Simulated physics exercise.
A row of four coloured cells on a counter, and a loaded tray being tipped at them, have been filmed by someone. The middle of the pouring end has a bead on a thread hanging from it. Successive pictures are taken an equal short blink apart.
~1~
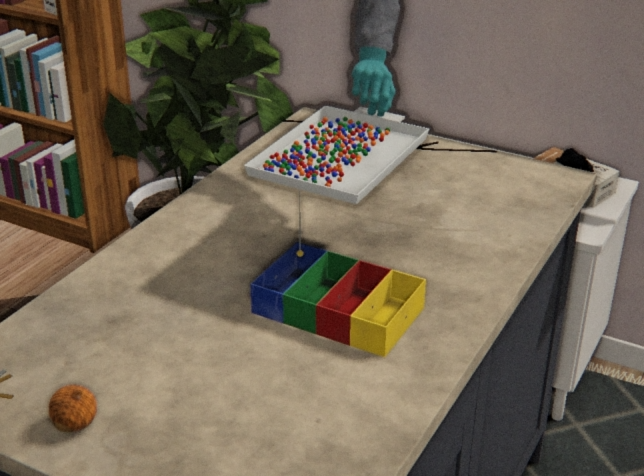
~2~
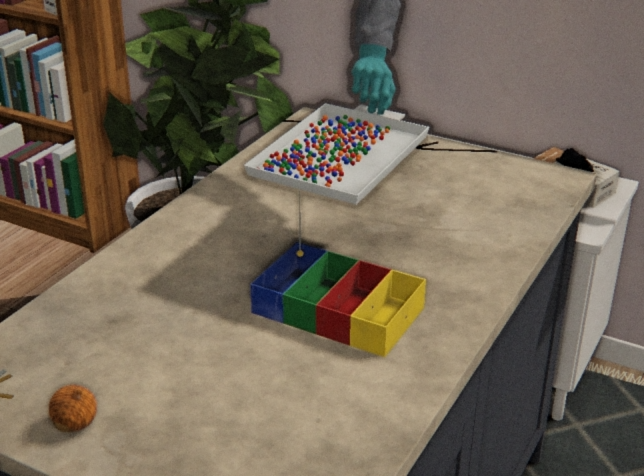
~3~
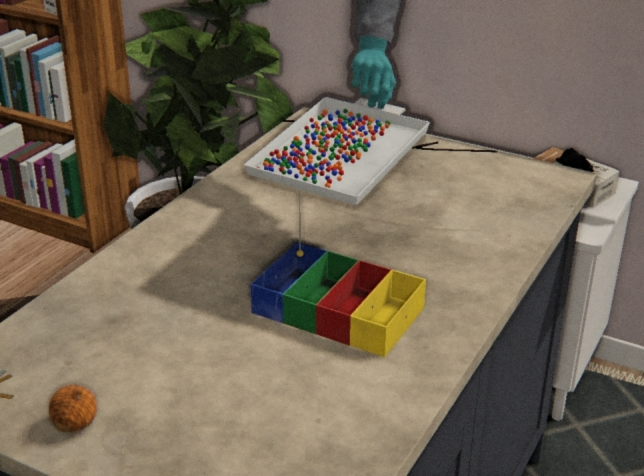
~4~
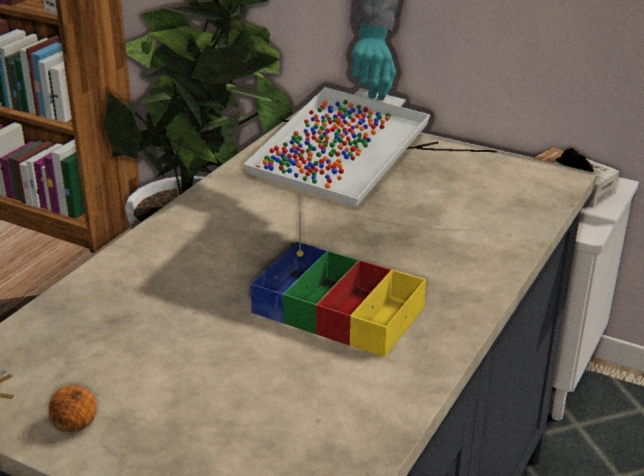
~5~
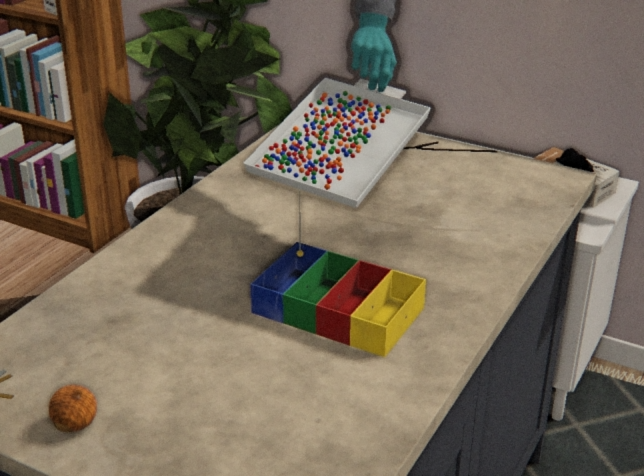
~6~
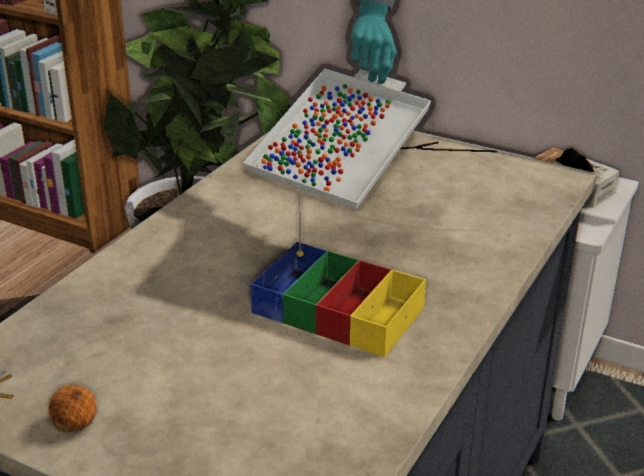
On a stone-like counter in a room with a bookshelf and a leafy plant, seen from above at an angle, a row of blue, green, red and yellow cells sits below a white tray of multicoloured beads. A teal-gloved hand holds the tray's far end, and an orange ball lies at left. The hand steadily raises that end, steepening the tray, while the camera stays still.
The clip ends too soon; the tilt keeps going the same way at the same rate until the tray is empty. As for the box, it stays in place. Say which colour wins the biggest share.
Red wins the biggest share.
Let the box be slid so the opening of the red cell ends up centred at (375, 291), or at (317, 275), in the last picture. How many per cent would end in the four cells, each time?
It comes to about 90 per cent the first time and about 90 per cent the second.
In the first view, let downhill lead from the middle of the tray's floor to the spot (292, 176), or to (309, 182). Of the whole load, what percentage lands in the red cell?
About 0 and 10 percent.
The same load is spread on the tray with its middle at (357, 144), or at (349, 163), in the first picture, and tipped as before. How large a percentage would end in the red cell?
Estimate: 60 % first, 60 % second.
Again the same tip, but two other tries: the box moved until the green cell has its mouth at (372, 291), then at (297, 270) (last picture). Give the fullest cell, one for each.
The answer is the cell in blue for the first try and the red cell for the second.
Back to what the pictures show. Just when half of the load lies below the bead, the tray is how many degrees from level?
It is at around 90 degrees by then.
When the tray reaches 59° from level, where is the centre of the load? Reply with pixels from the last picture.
I'd mark the middle close to (330, 188).
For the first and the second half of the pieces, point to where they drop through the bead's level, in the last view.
Starting near (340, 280), moving on to near (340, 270).
Shortly afterwards, tray tipped steeply; the bulk on the tray; a little in the red cell; only a few in the yellow cell; only a few in the green cell; only a few in the blue cell; a little falling or outside the box.
Next, tray tipped right over; a little on the tray; near a third in the red cell; near a quarter in the green cell; only a few in the blue cell; only a few in the yellow cell; near a quarter falling or outside the box.
Some moments later, tray tipped past a quarter turn; near half in the red cell; near a third in the green cell; a little in the blue cell; only a few in the yellow cell; only a few falling or outside the box.
In the end, tray tipped past a quarter turn; near half in the red cell; near a third in the green cell; a little in the blue cell; only a few in the yellow cell; only a few outside the box.
